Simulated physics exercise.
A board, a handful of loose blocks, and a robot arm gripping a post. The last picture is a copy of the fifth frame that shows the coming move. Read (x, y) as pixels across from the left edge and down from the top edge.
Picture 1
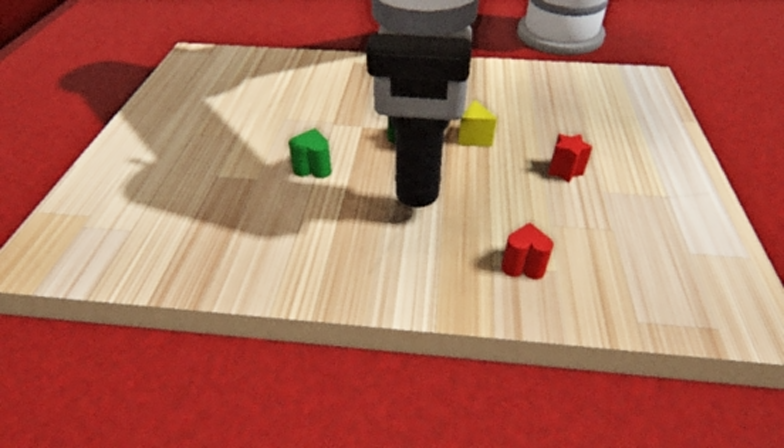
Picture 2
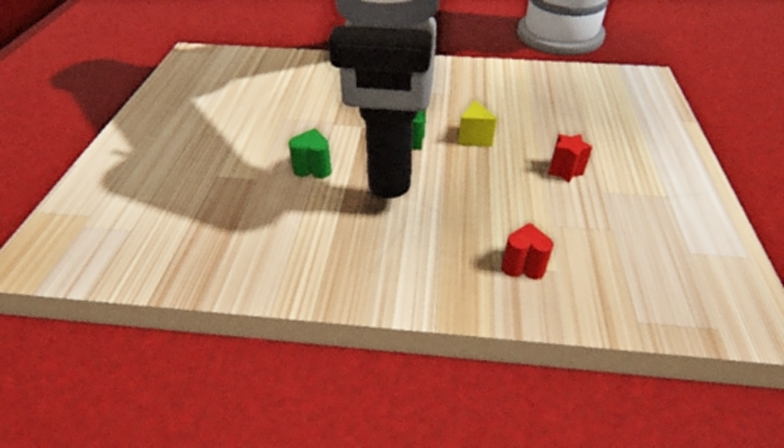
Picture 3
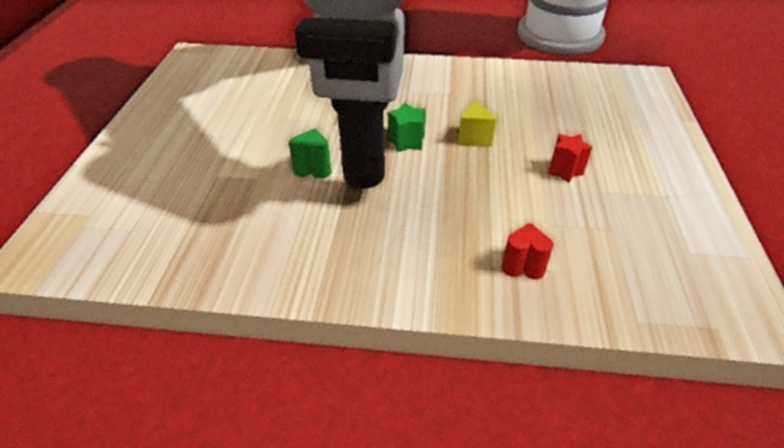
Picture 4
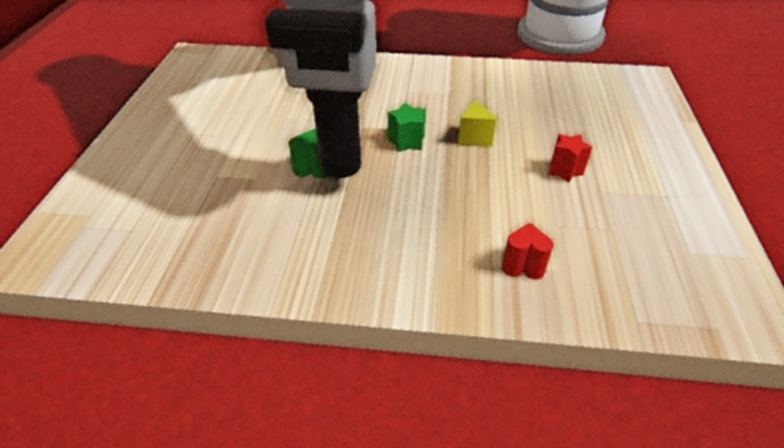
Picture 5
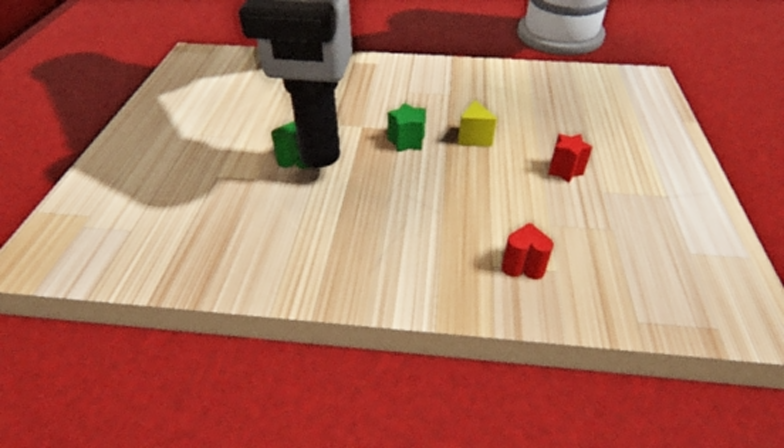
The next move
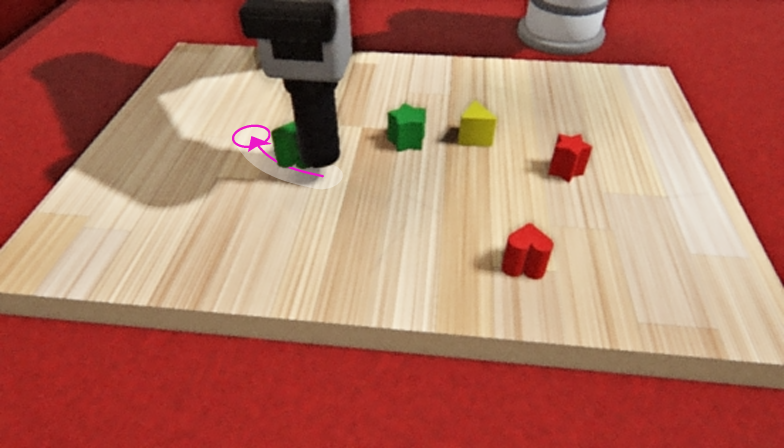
On a wooden board over a red surface, a robot arm moves a black post leftward and slightly back past several coloured blocks, then nudges the green heart block a short way to the left and back.
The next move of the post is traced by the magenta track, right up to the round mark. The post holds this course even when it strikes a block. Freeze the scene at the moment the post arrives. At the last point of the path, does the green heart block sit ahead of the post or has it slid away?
At that point it is up front.
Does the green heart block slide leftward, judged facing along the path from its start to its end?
I expect not.
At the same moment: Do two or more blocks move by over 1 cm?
My answer is no.
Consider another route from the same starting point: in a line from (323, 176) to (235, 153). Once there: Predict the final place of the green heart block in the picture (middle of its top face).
I expect it at (246, 106).
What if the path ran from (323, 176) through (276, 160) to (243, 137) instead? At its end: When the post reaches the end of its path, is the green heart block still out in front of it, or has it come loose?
Prediction: Still leading.
The drawn path runs from (323, 176) over (290, 168) and (266, 153) to (251, 136).
On the path given first. One third of the way, post at (286, 148); green heart block at (268, 119), turned 30° clockwise.
Two thirds of the way, post at (261, 134); green heart block at (254, 104), turned 60° clockwise.
At the end, post at (247, 117); green heart block at (251, 89), turned 95° clockwise.
